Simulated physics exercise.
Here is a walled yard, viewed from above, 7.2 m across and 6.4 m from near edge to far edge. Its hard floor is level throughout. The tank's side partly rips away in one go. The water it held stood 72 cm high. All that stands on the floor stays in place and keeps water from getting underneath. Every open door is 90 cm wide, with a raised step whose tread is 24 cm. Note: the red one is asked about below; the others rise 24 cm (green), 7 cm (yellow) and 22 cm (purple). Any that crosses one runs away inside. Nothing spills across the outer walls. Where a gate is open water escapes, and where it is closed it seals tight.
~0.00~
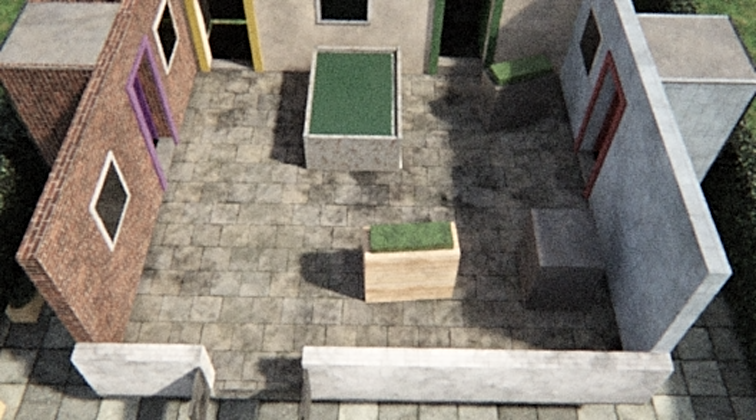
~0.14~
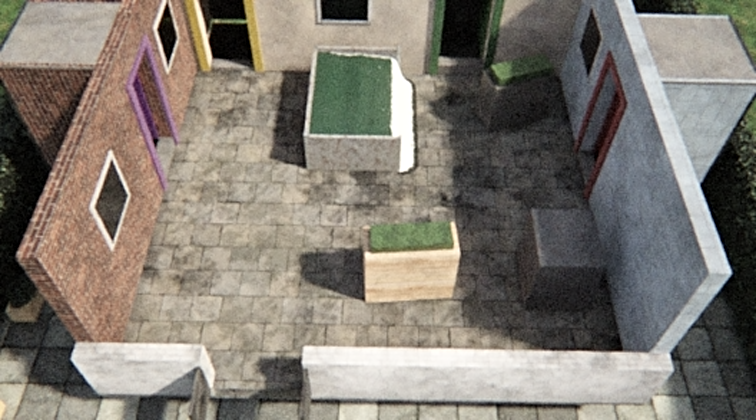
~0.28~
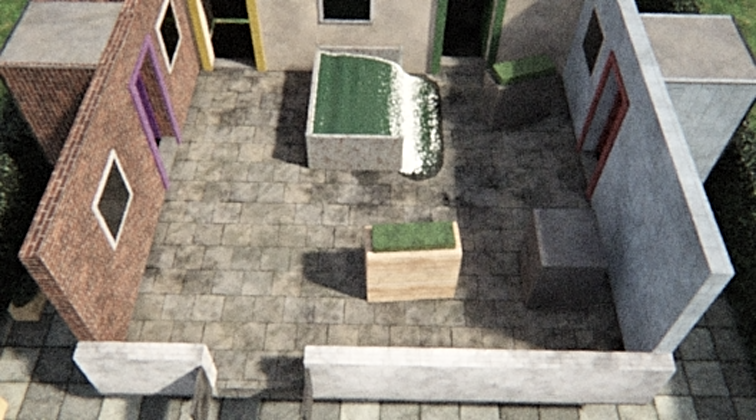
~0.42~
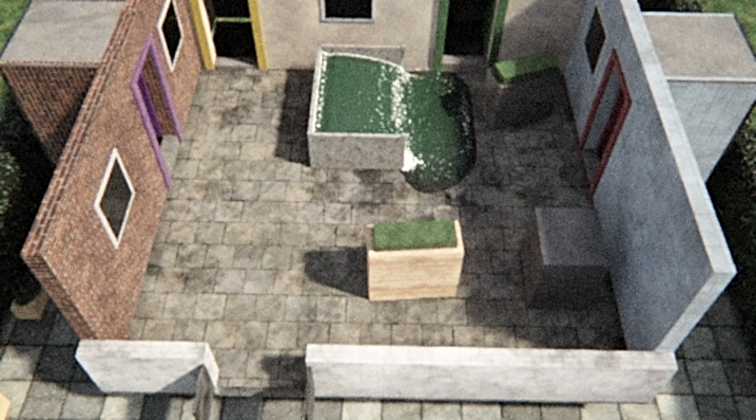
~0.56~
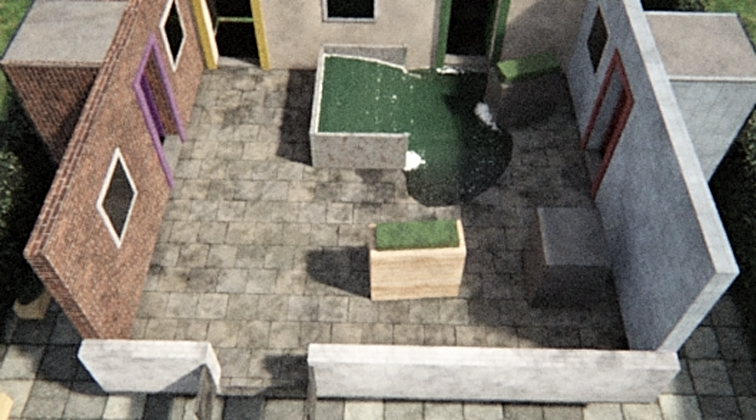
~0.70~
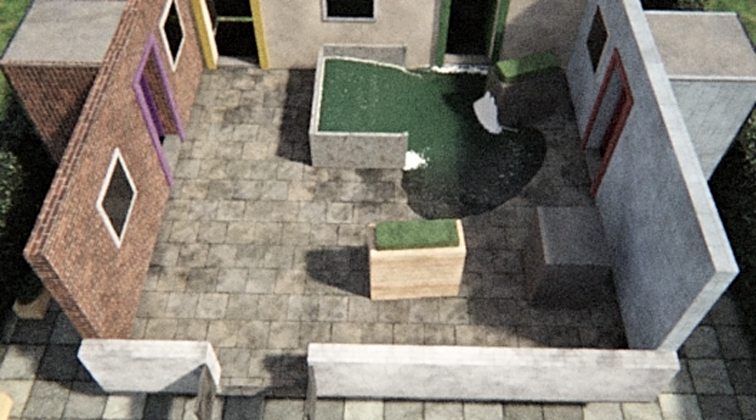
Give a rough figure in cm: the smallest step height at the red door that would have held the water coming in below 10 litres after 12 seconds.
29 cm.
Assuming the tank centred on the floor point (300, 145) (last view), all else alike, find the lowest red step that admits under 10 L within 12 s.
It must be around 33 cm tall.
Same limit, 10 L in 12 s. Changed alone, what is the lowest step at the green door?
At the green door you'd want roughly 20 cm.
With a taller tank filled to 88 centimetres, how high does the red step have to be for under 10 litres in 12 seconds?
A step of about 37 cm does it.
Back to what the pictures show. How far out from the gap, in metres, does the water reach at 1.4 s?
4.0 m.
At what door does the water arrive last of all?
Door: Purple.
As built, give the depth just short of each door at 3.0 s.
Depths in cm: Red 14, green 17, yellow 0, purple 0.
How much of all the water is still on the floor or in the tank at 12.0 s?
What remains is some 90 per cent of the water.
After 1.4 s water covers 30 % of the floor, deepest (57 cm) near (558, 77); 20 cm at the red door, 34 litres in over its 10 cm step.
After 3.0 s water covers 35 % of the floor, deepest (40 cm) near (574, 249); 14 cm at the red door, 181 litres in over its 10 cm step.
After 12.0 s water covers 100 % of the floor, deepest (10 cm) near (321, 72); 6 cm at the red door, 201 litres in over its 10 cm step.
At the red door as built, the water arrived by 1.0 s and peaked near 27 cm at 2.2 s.
With a step of 24 cm, 34 litres would have come in within the 12 s; with 32.5 cm, 3 litres. So under 10 litres takes about 29 cm.
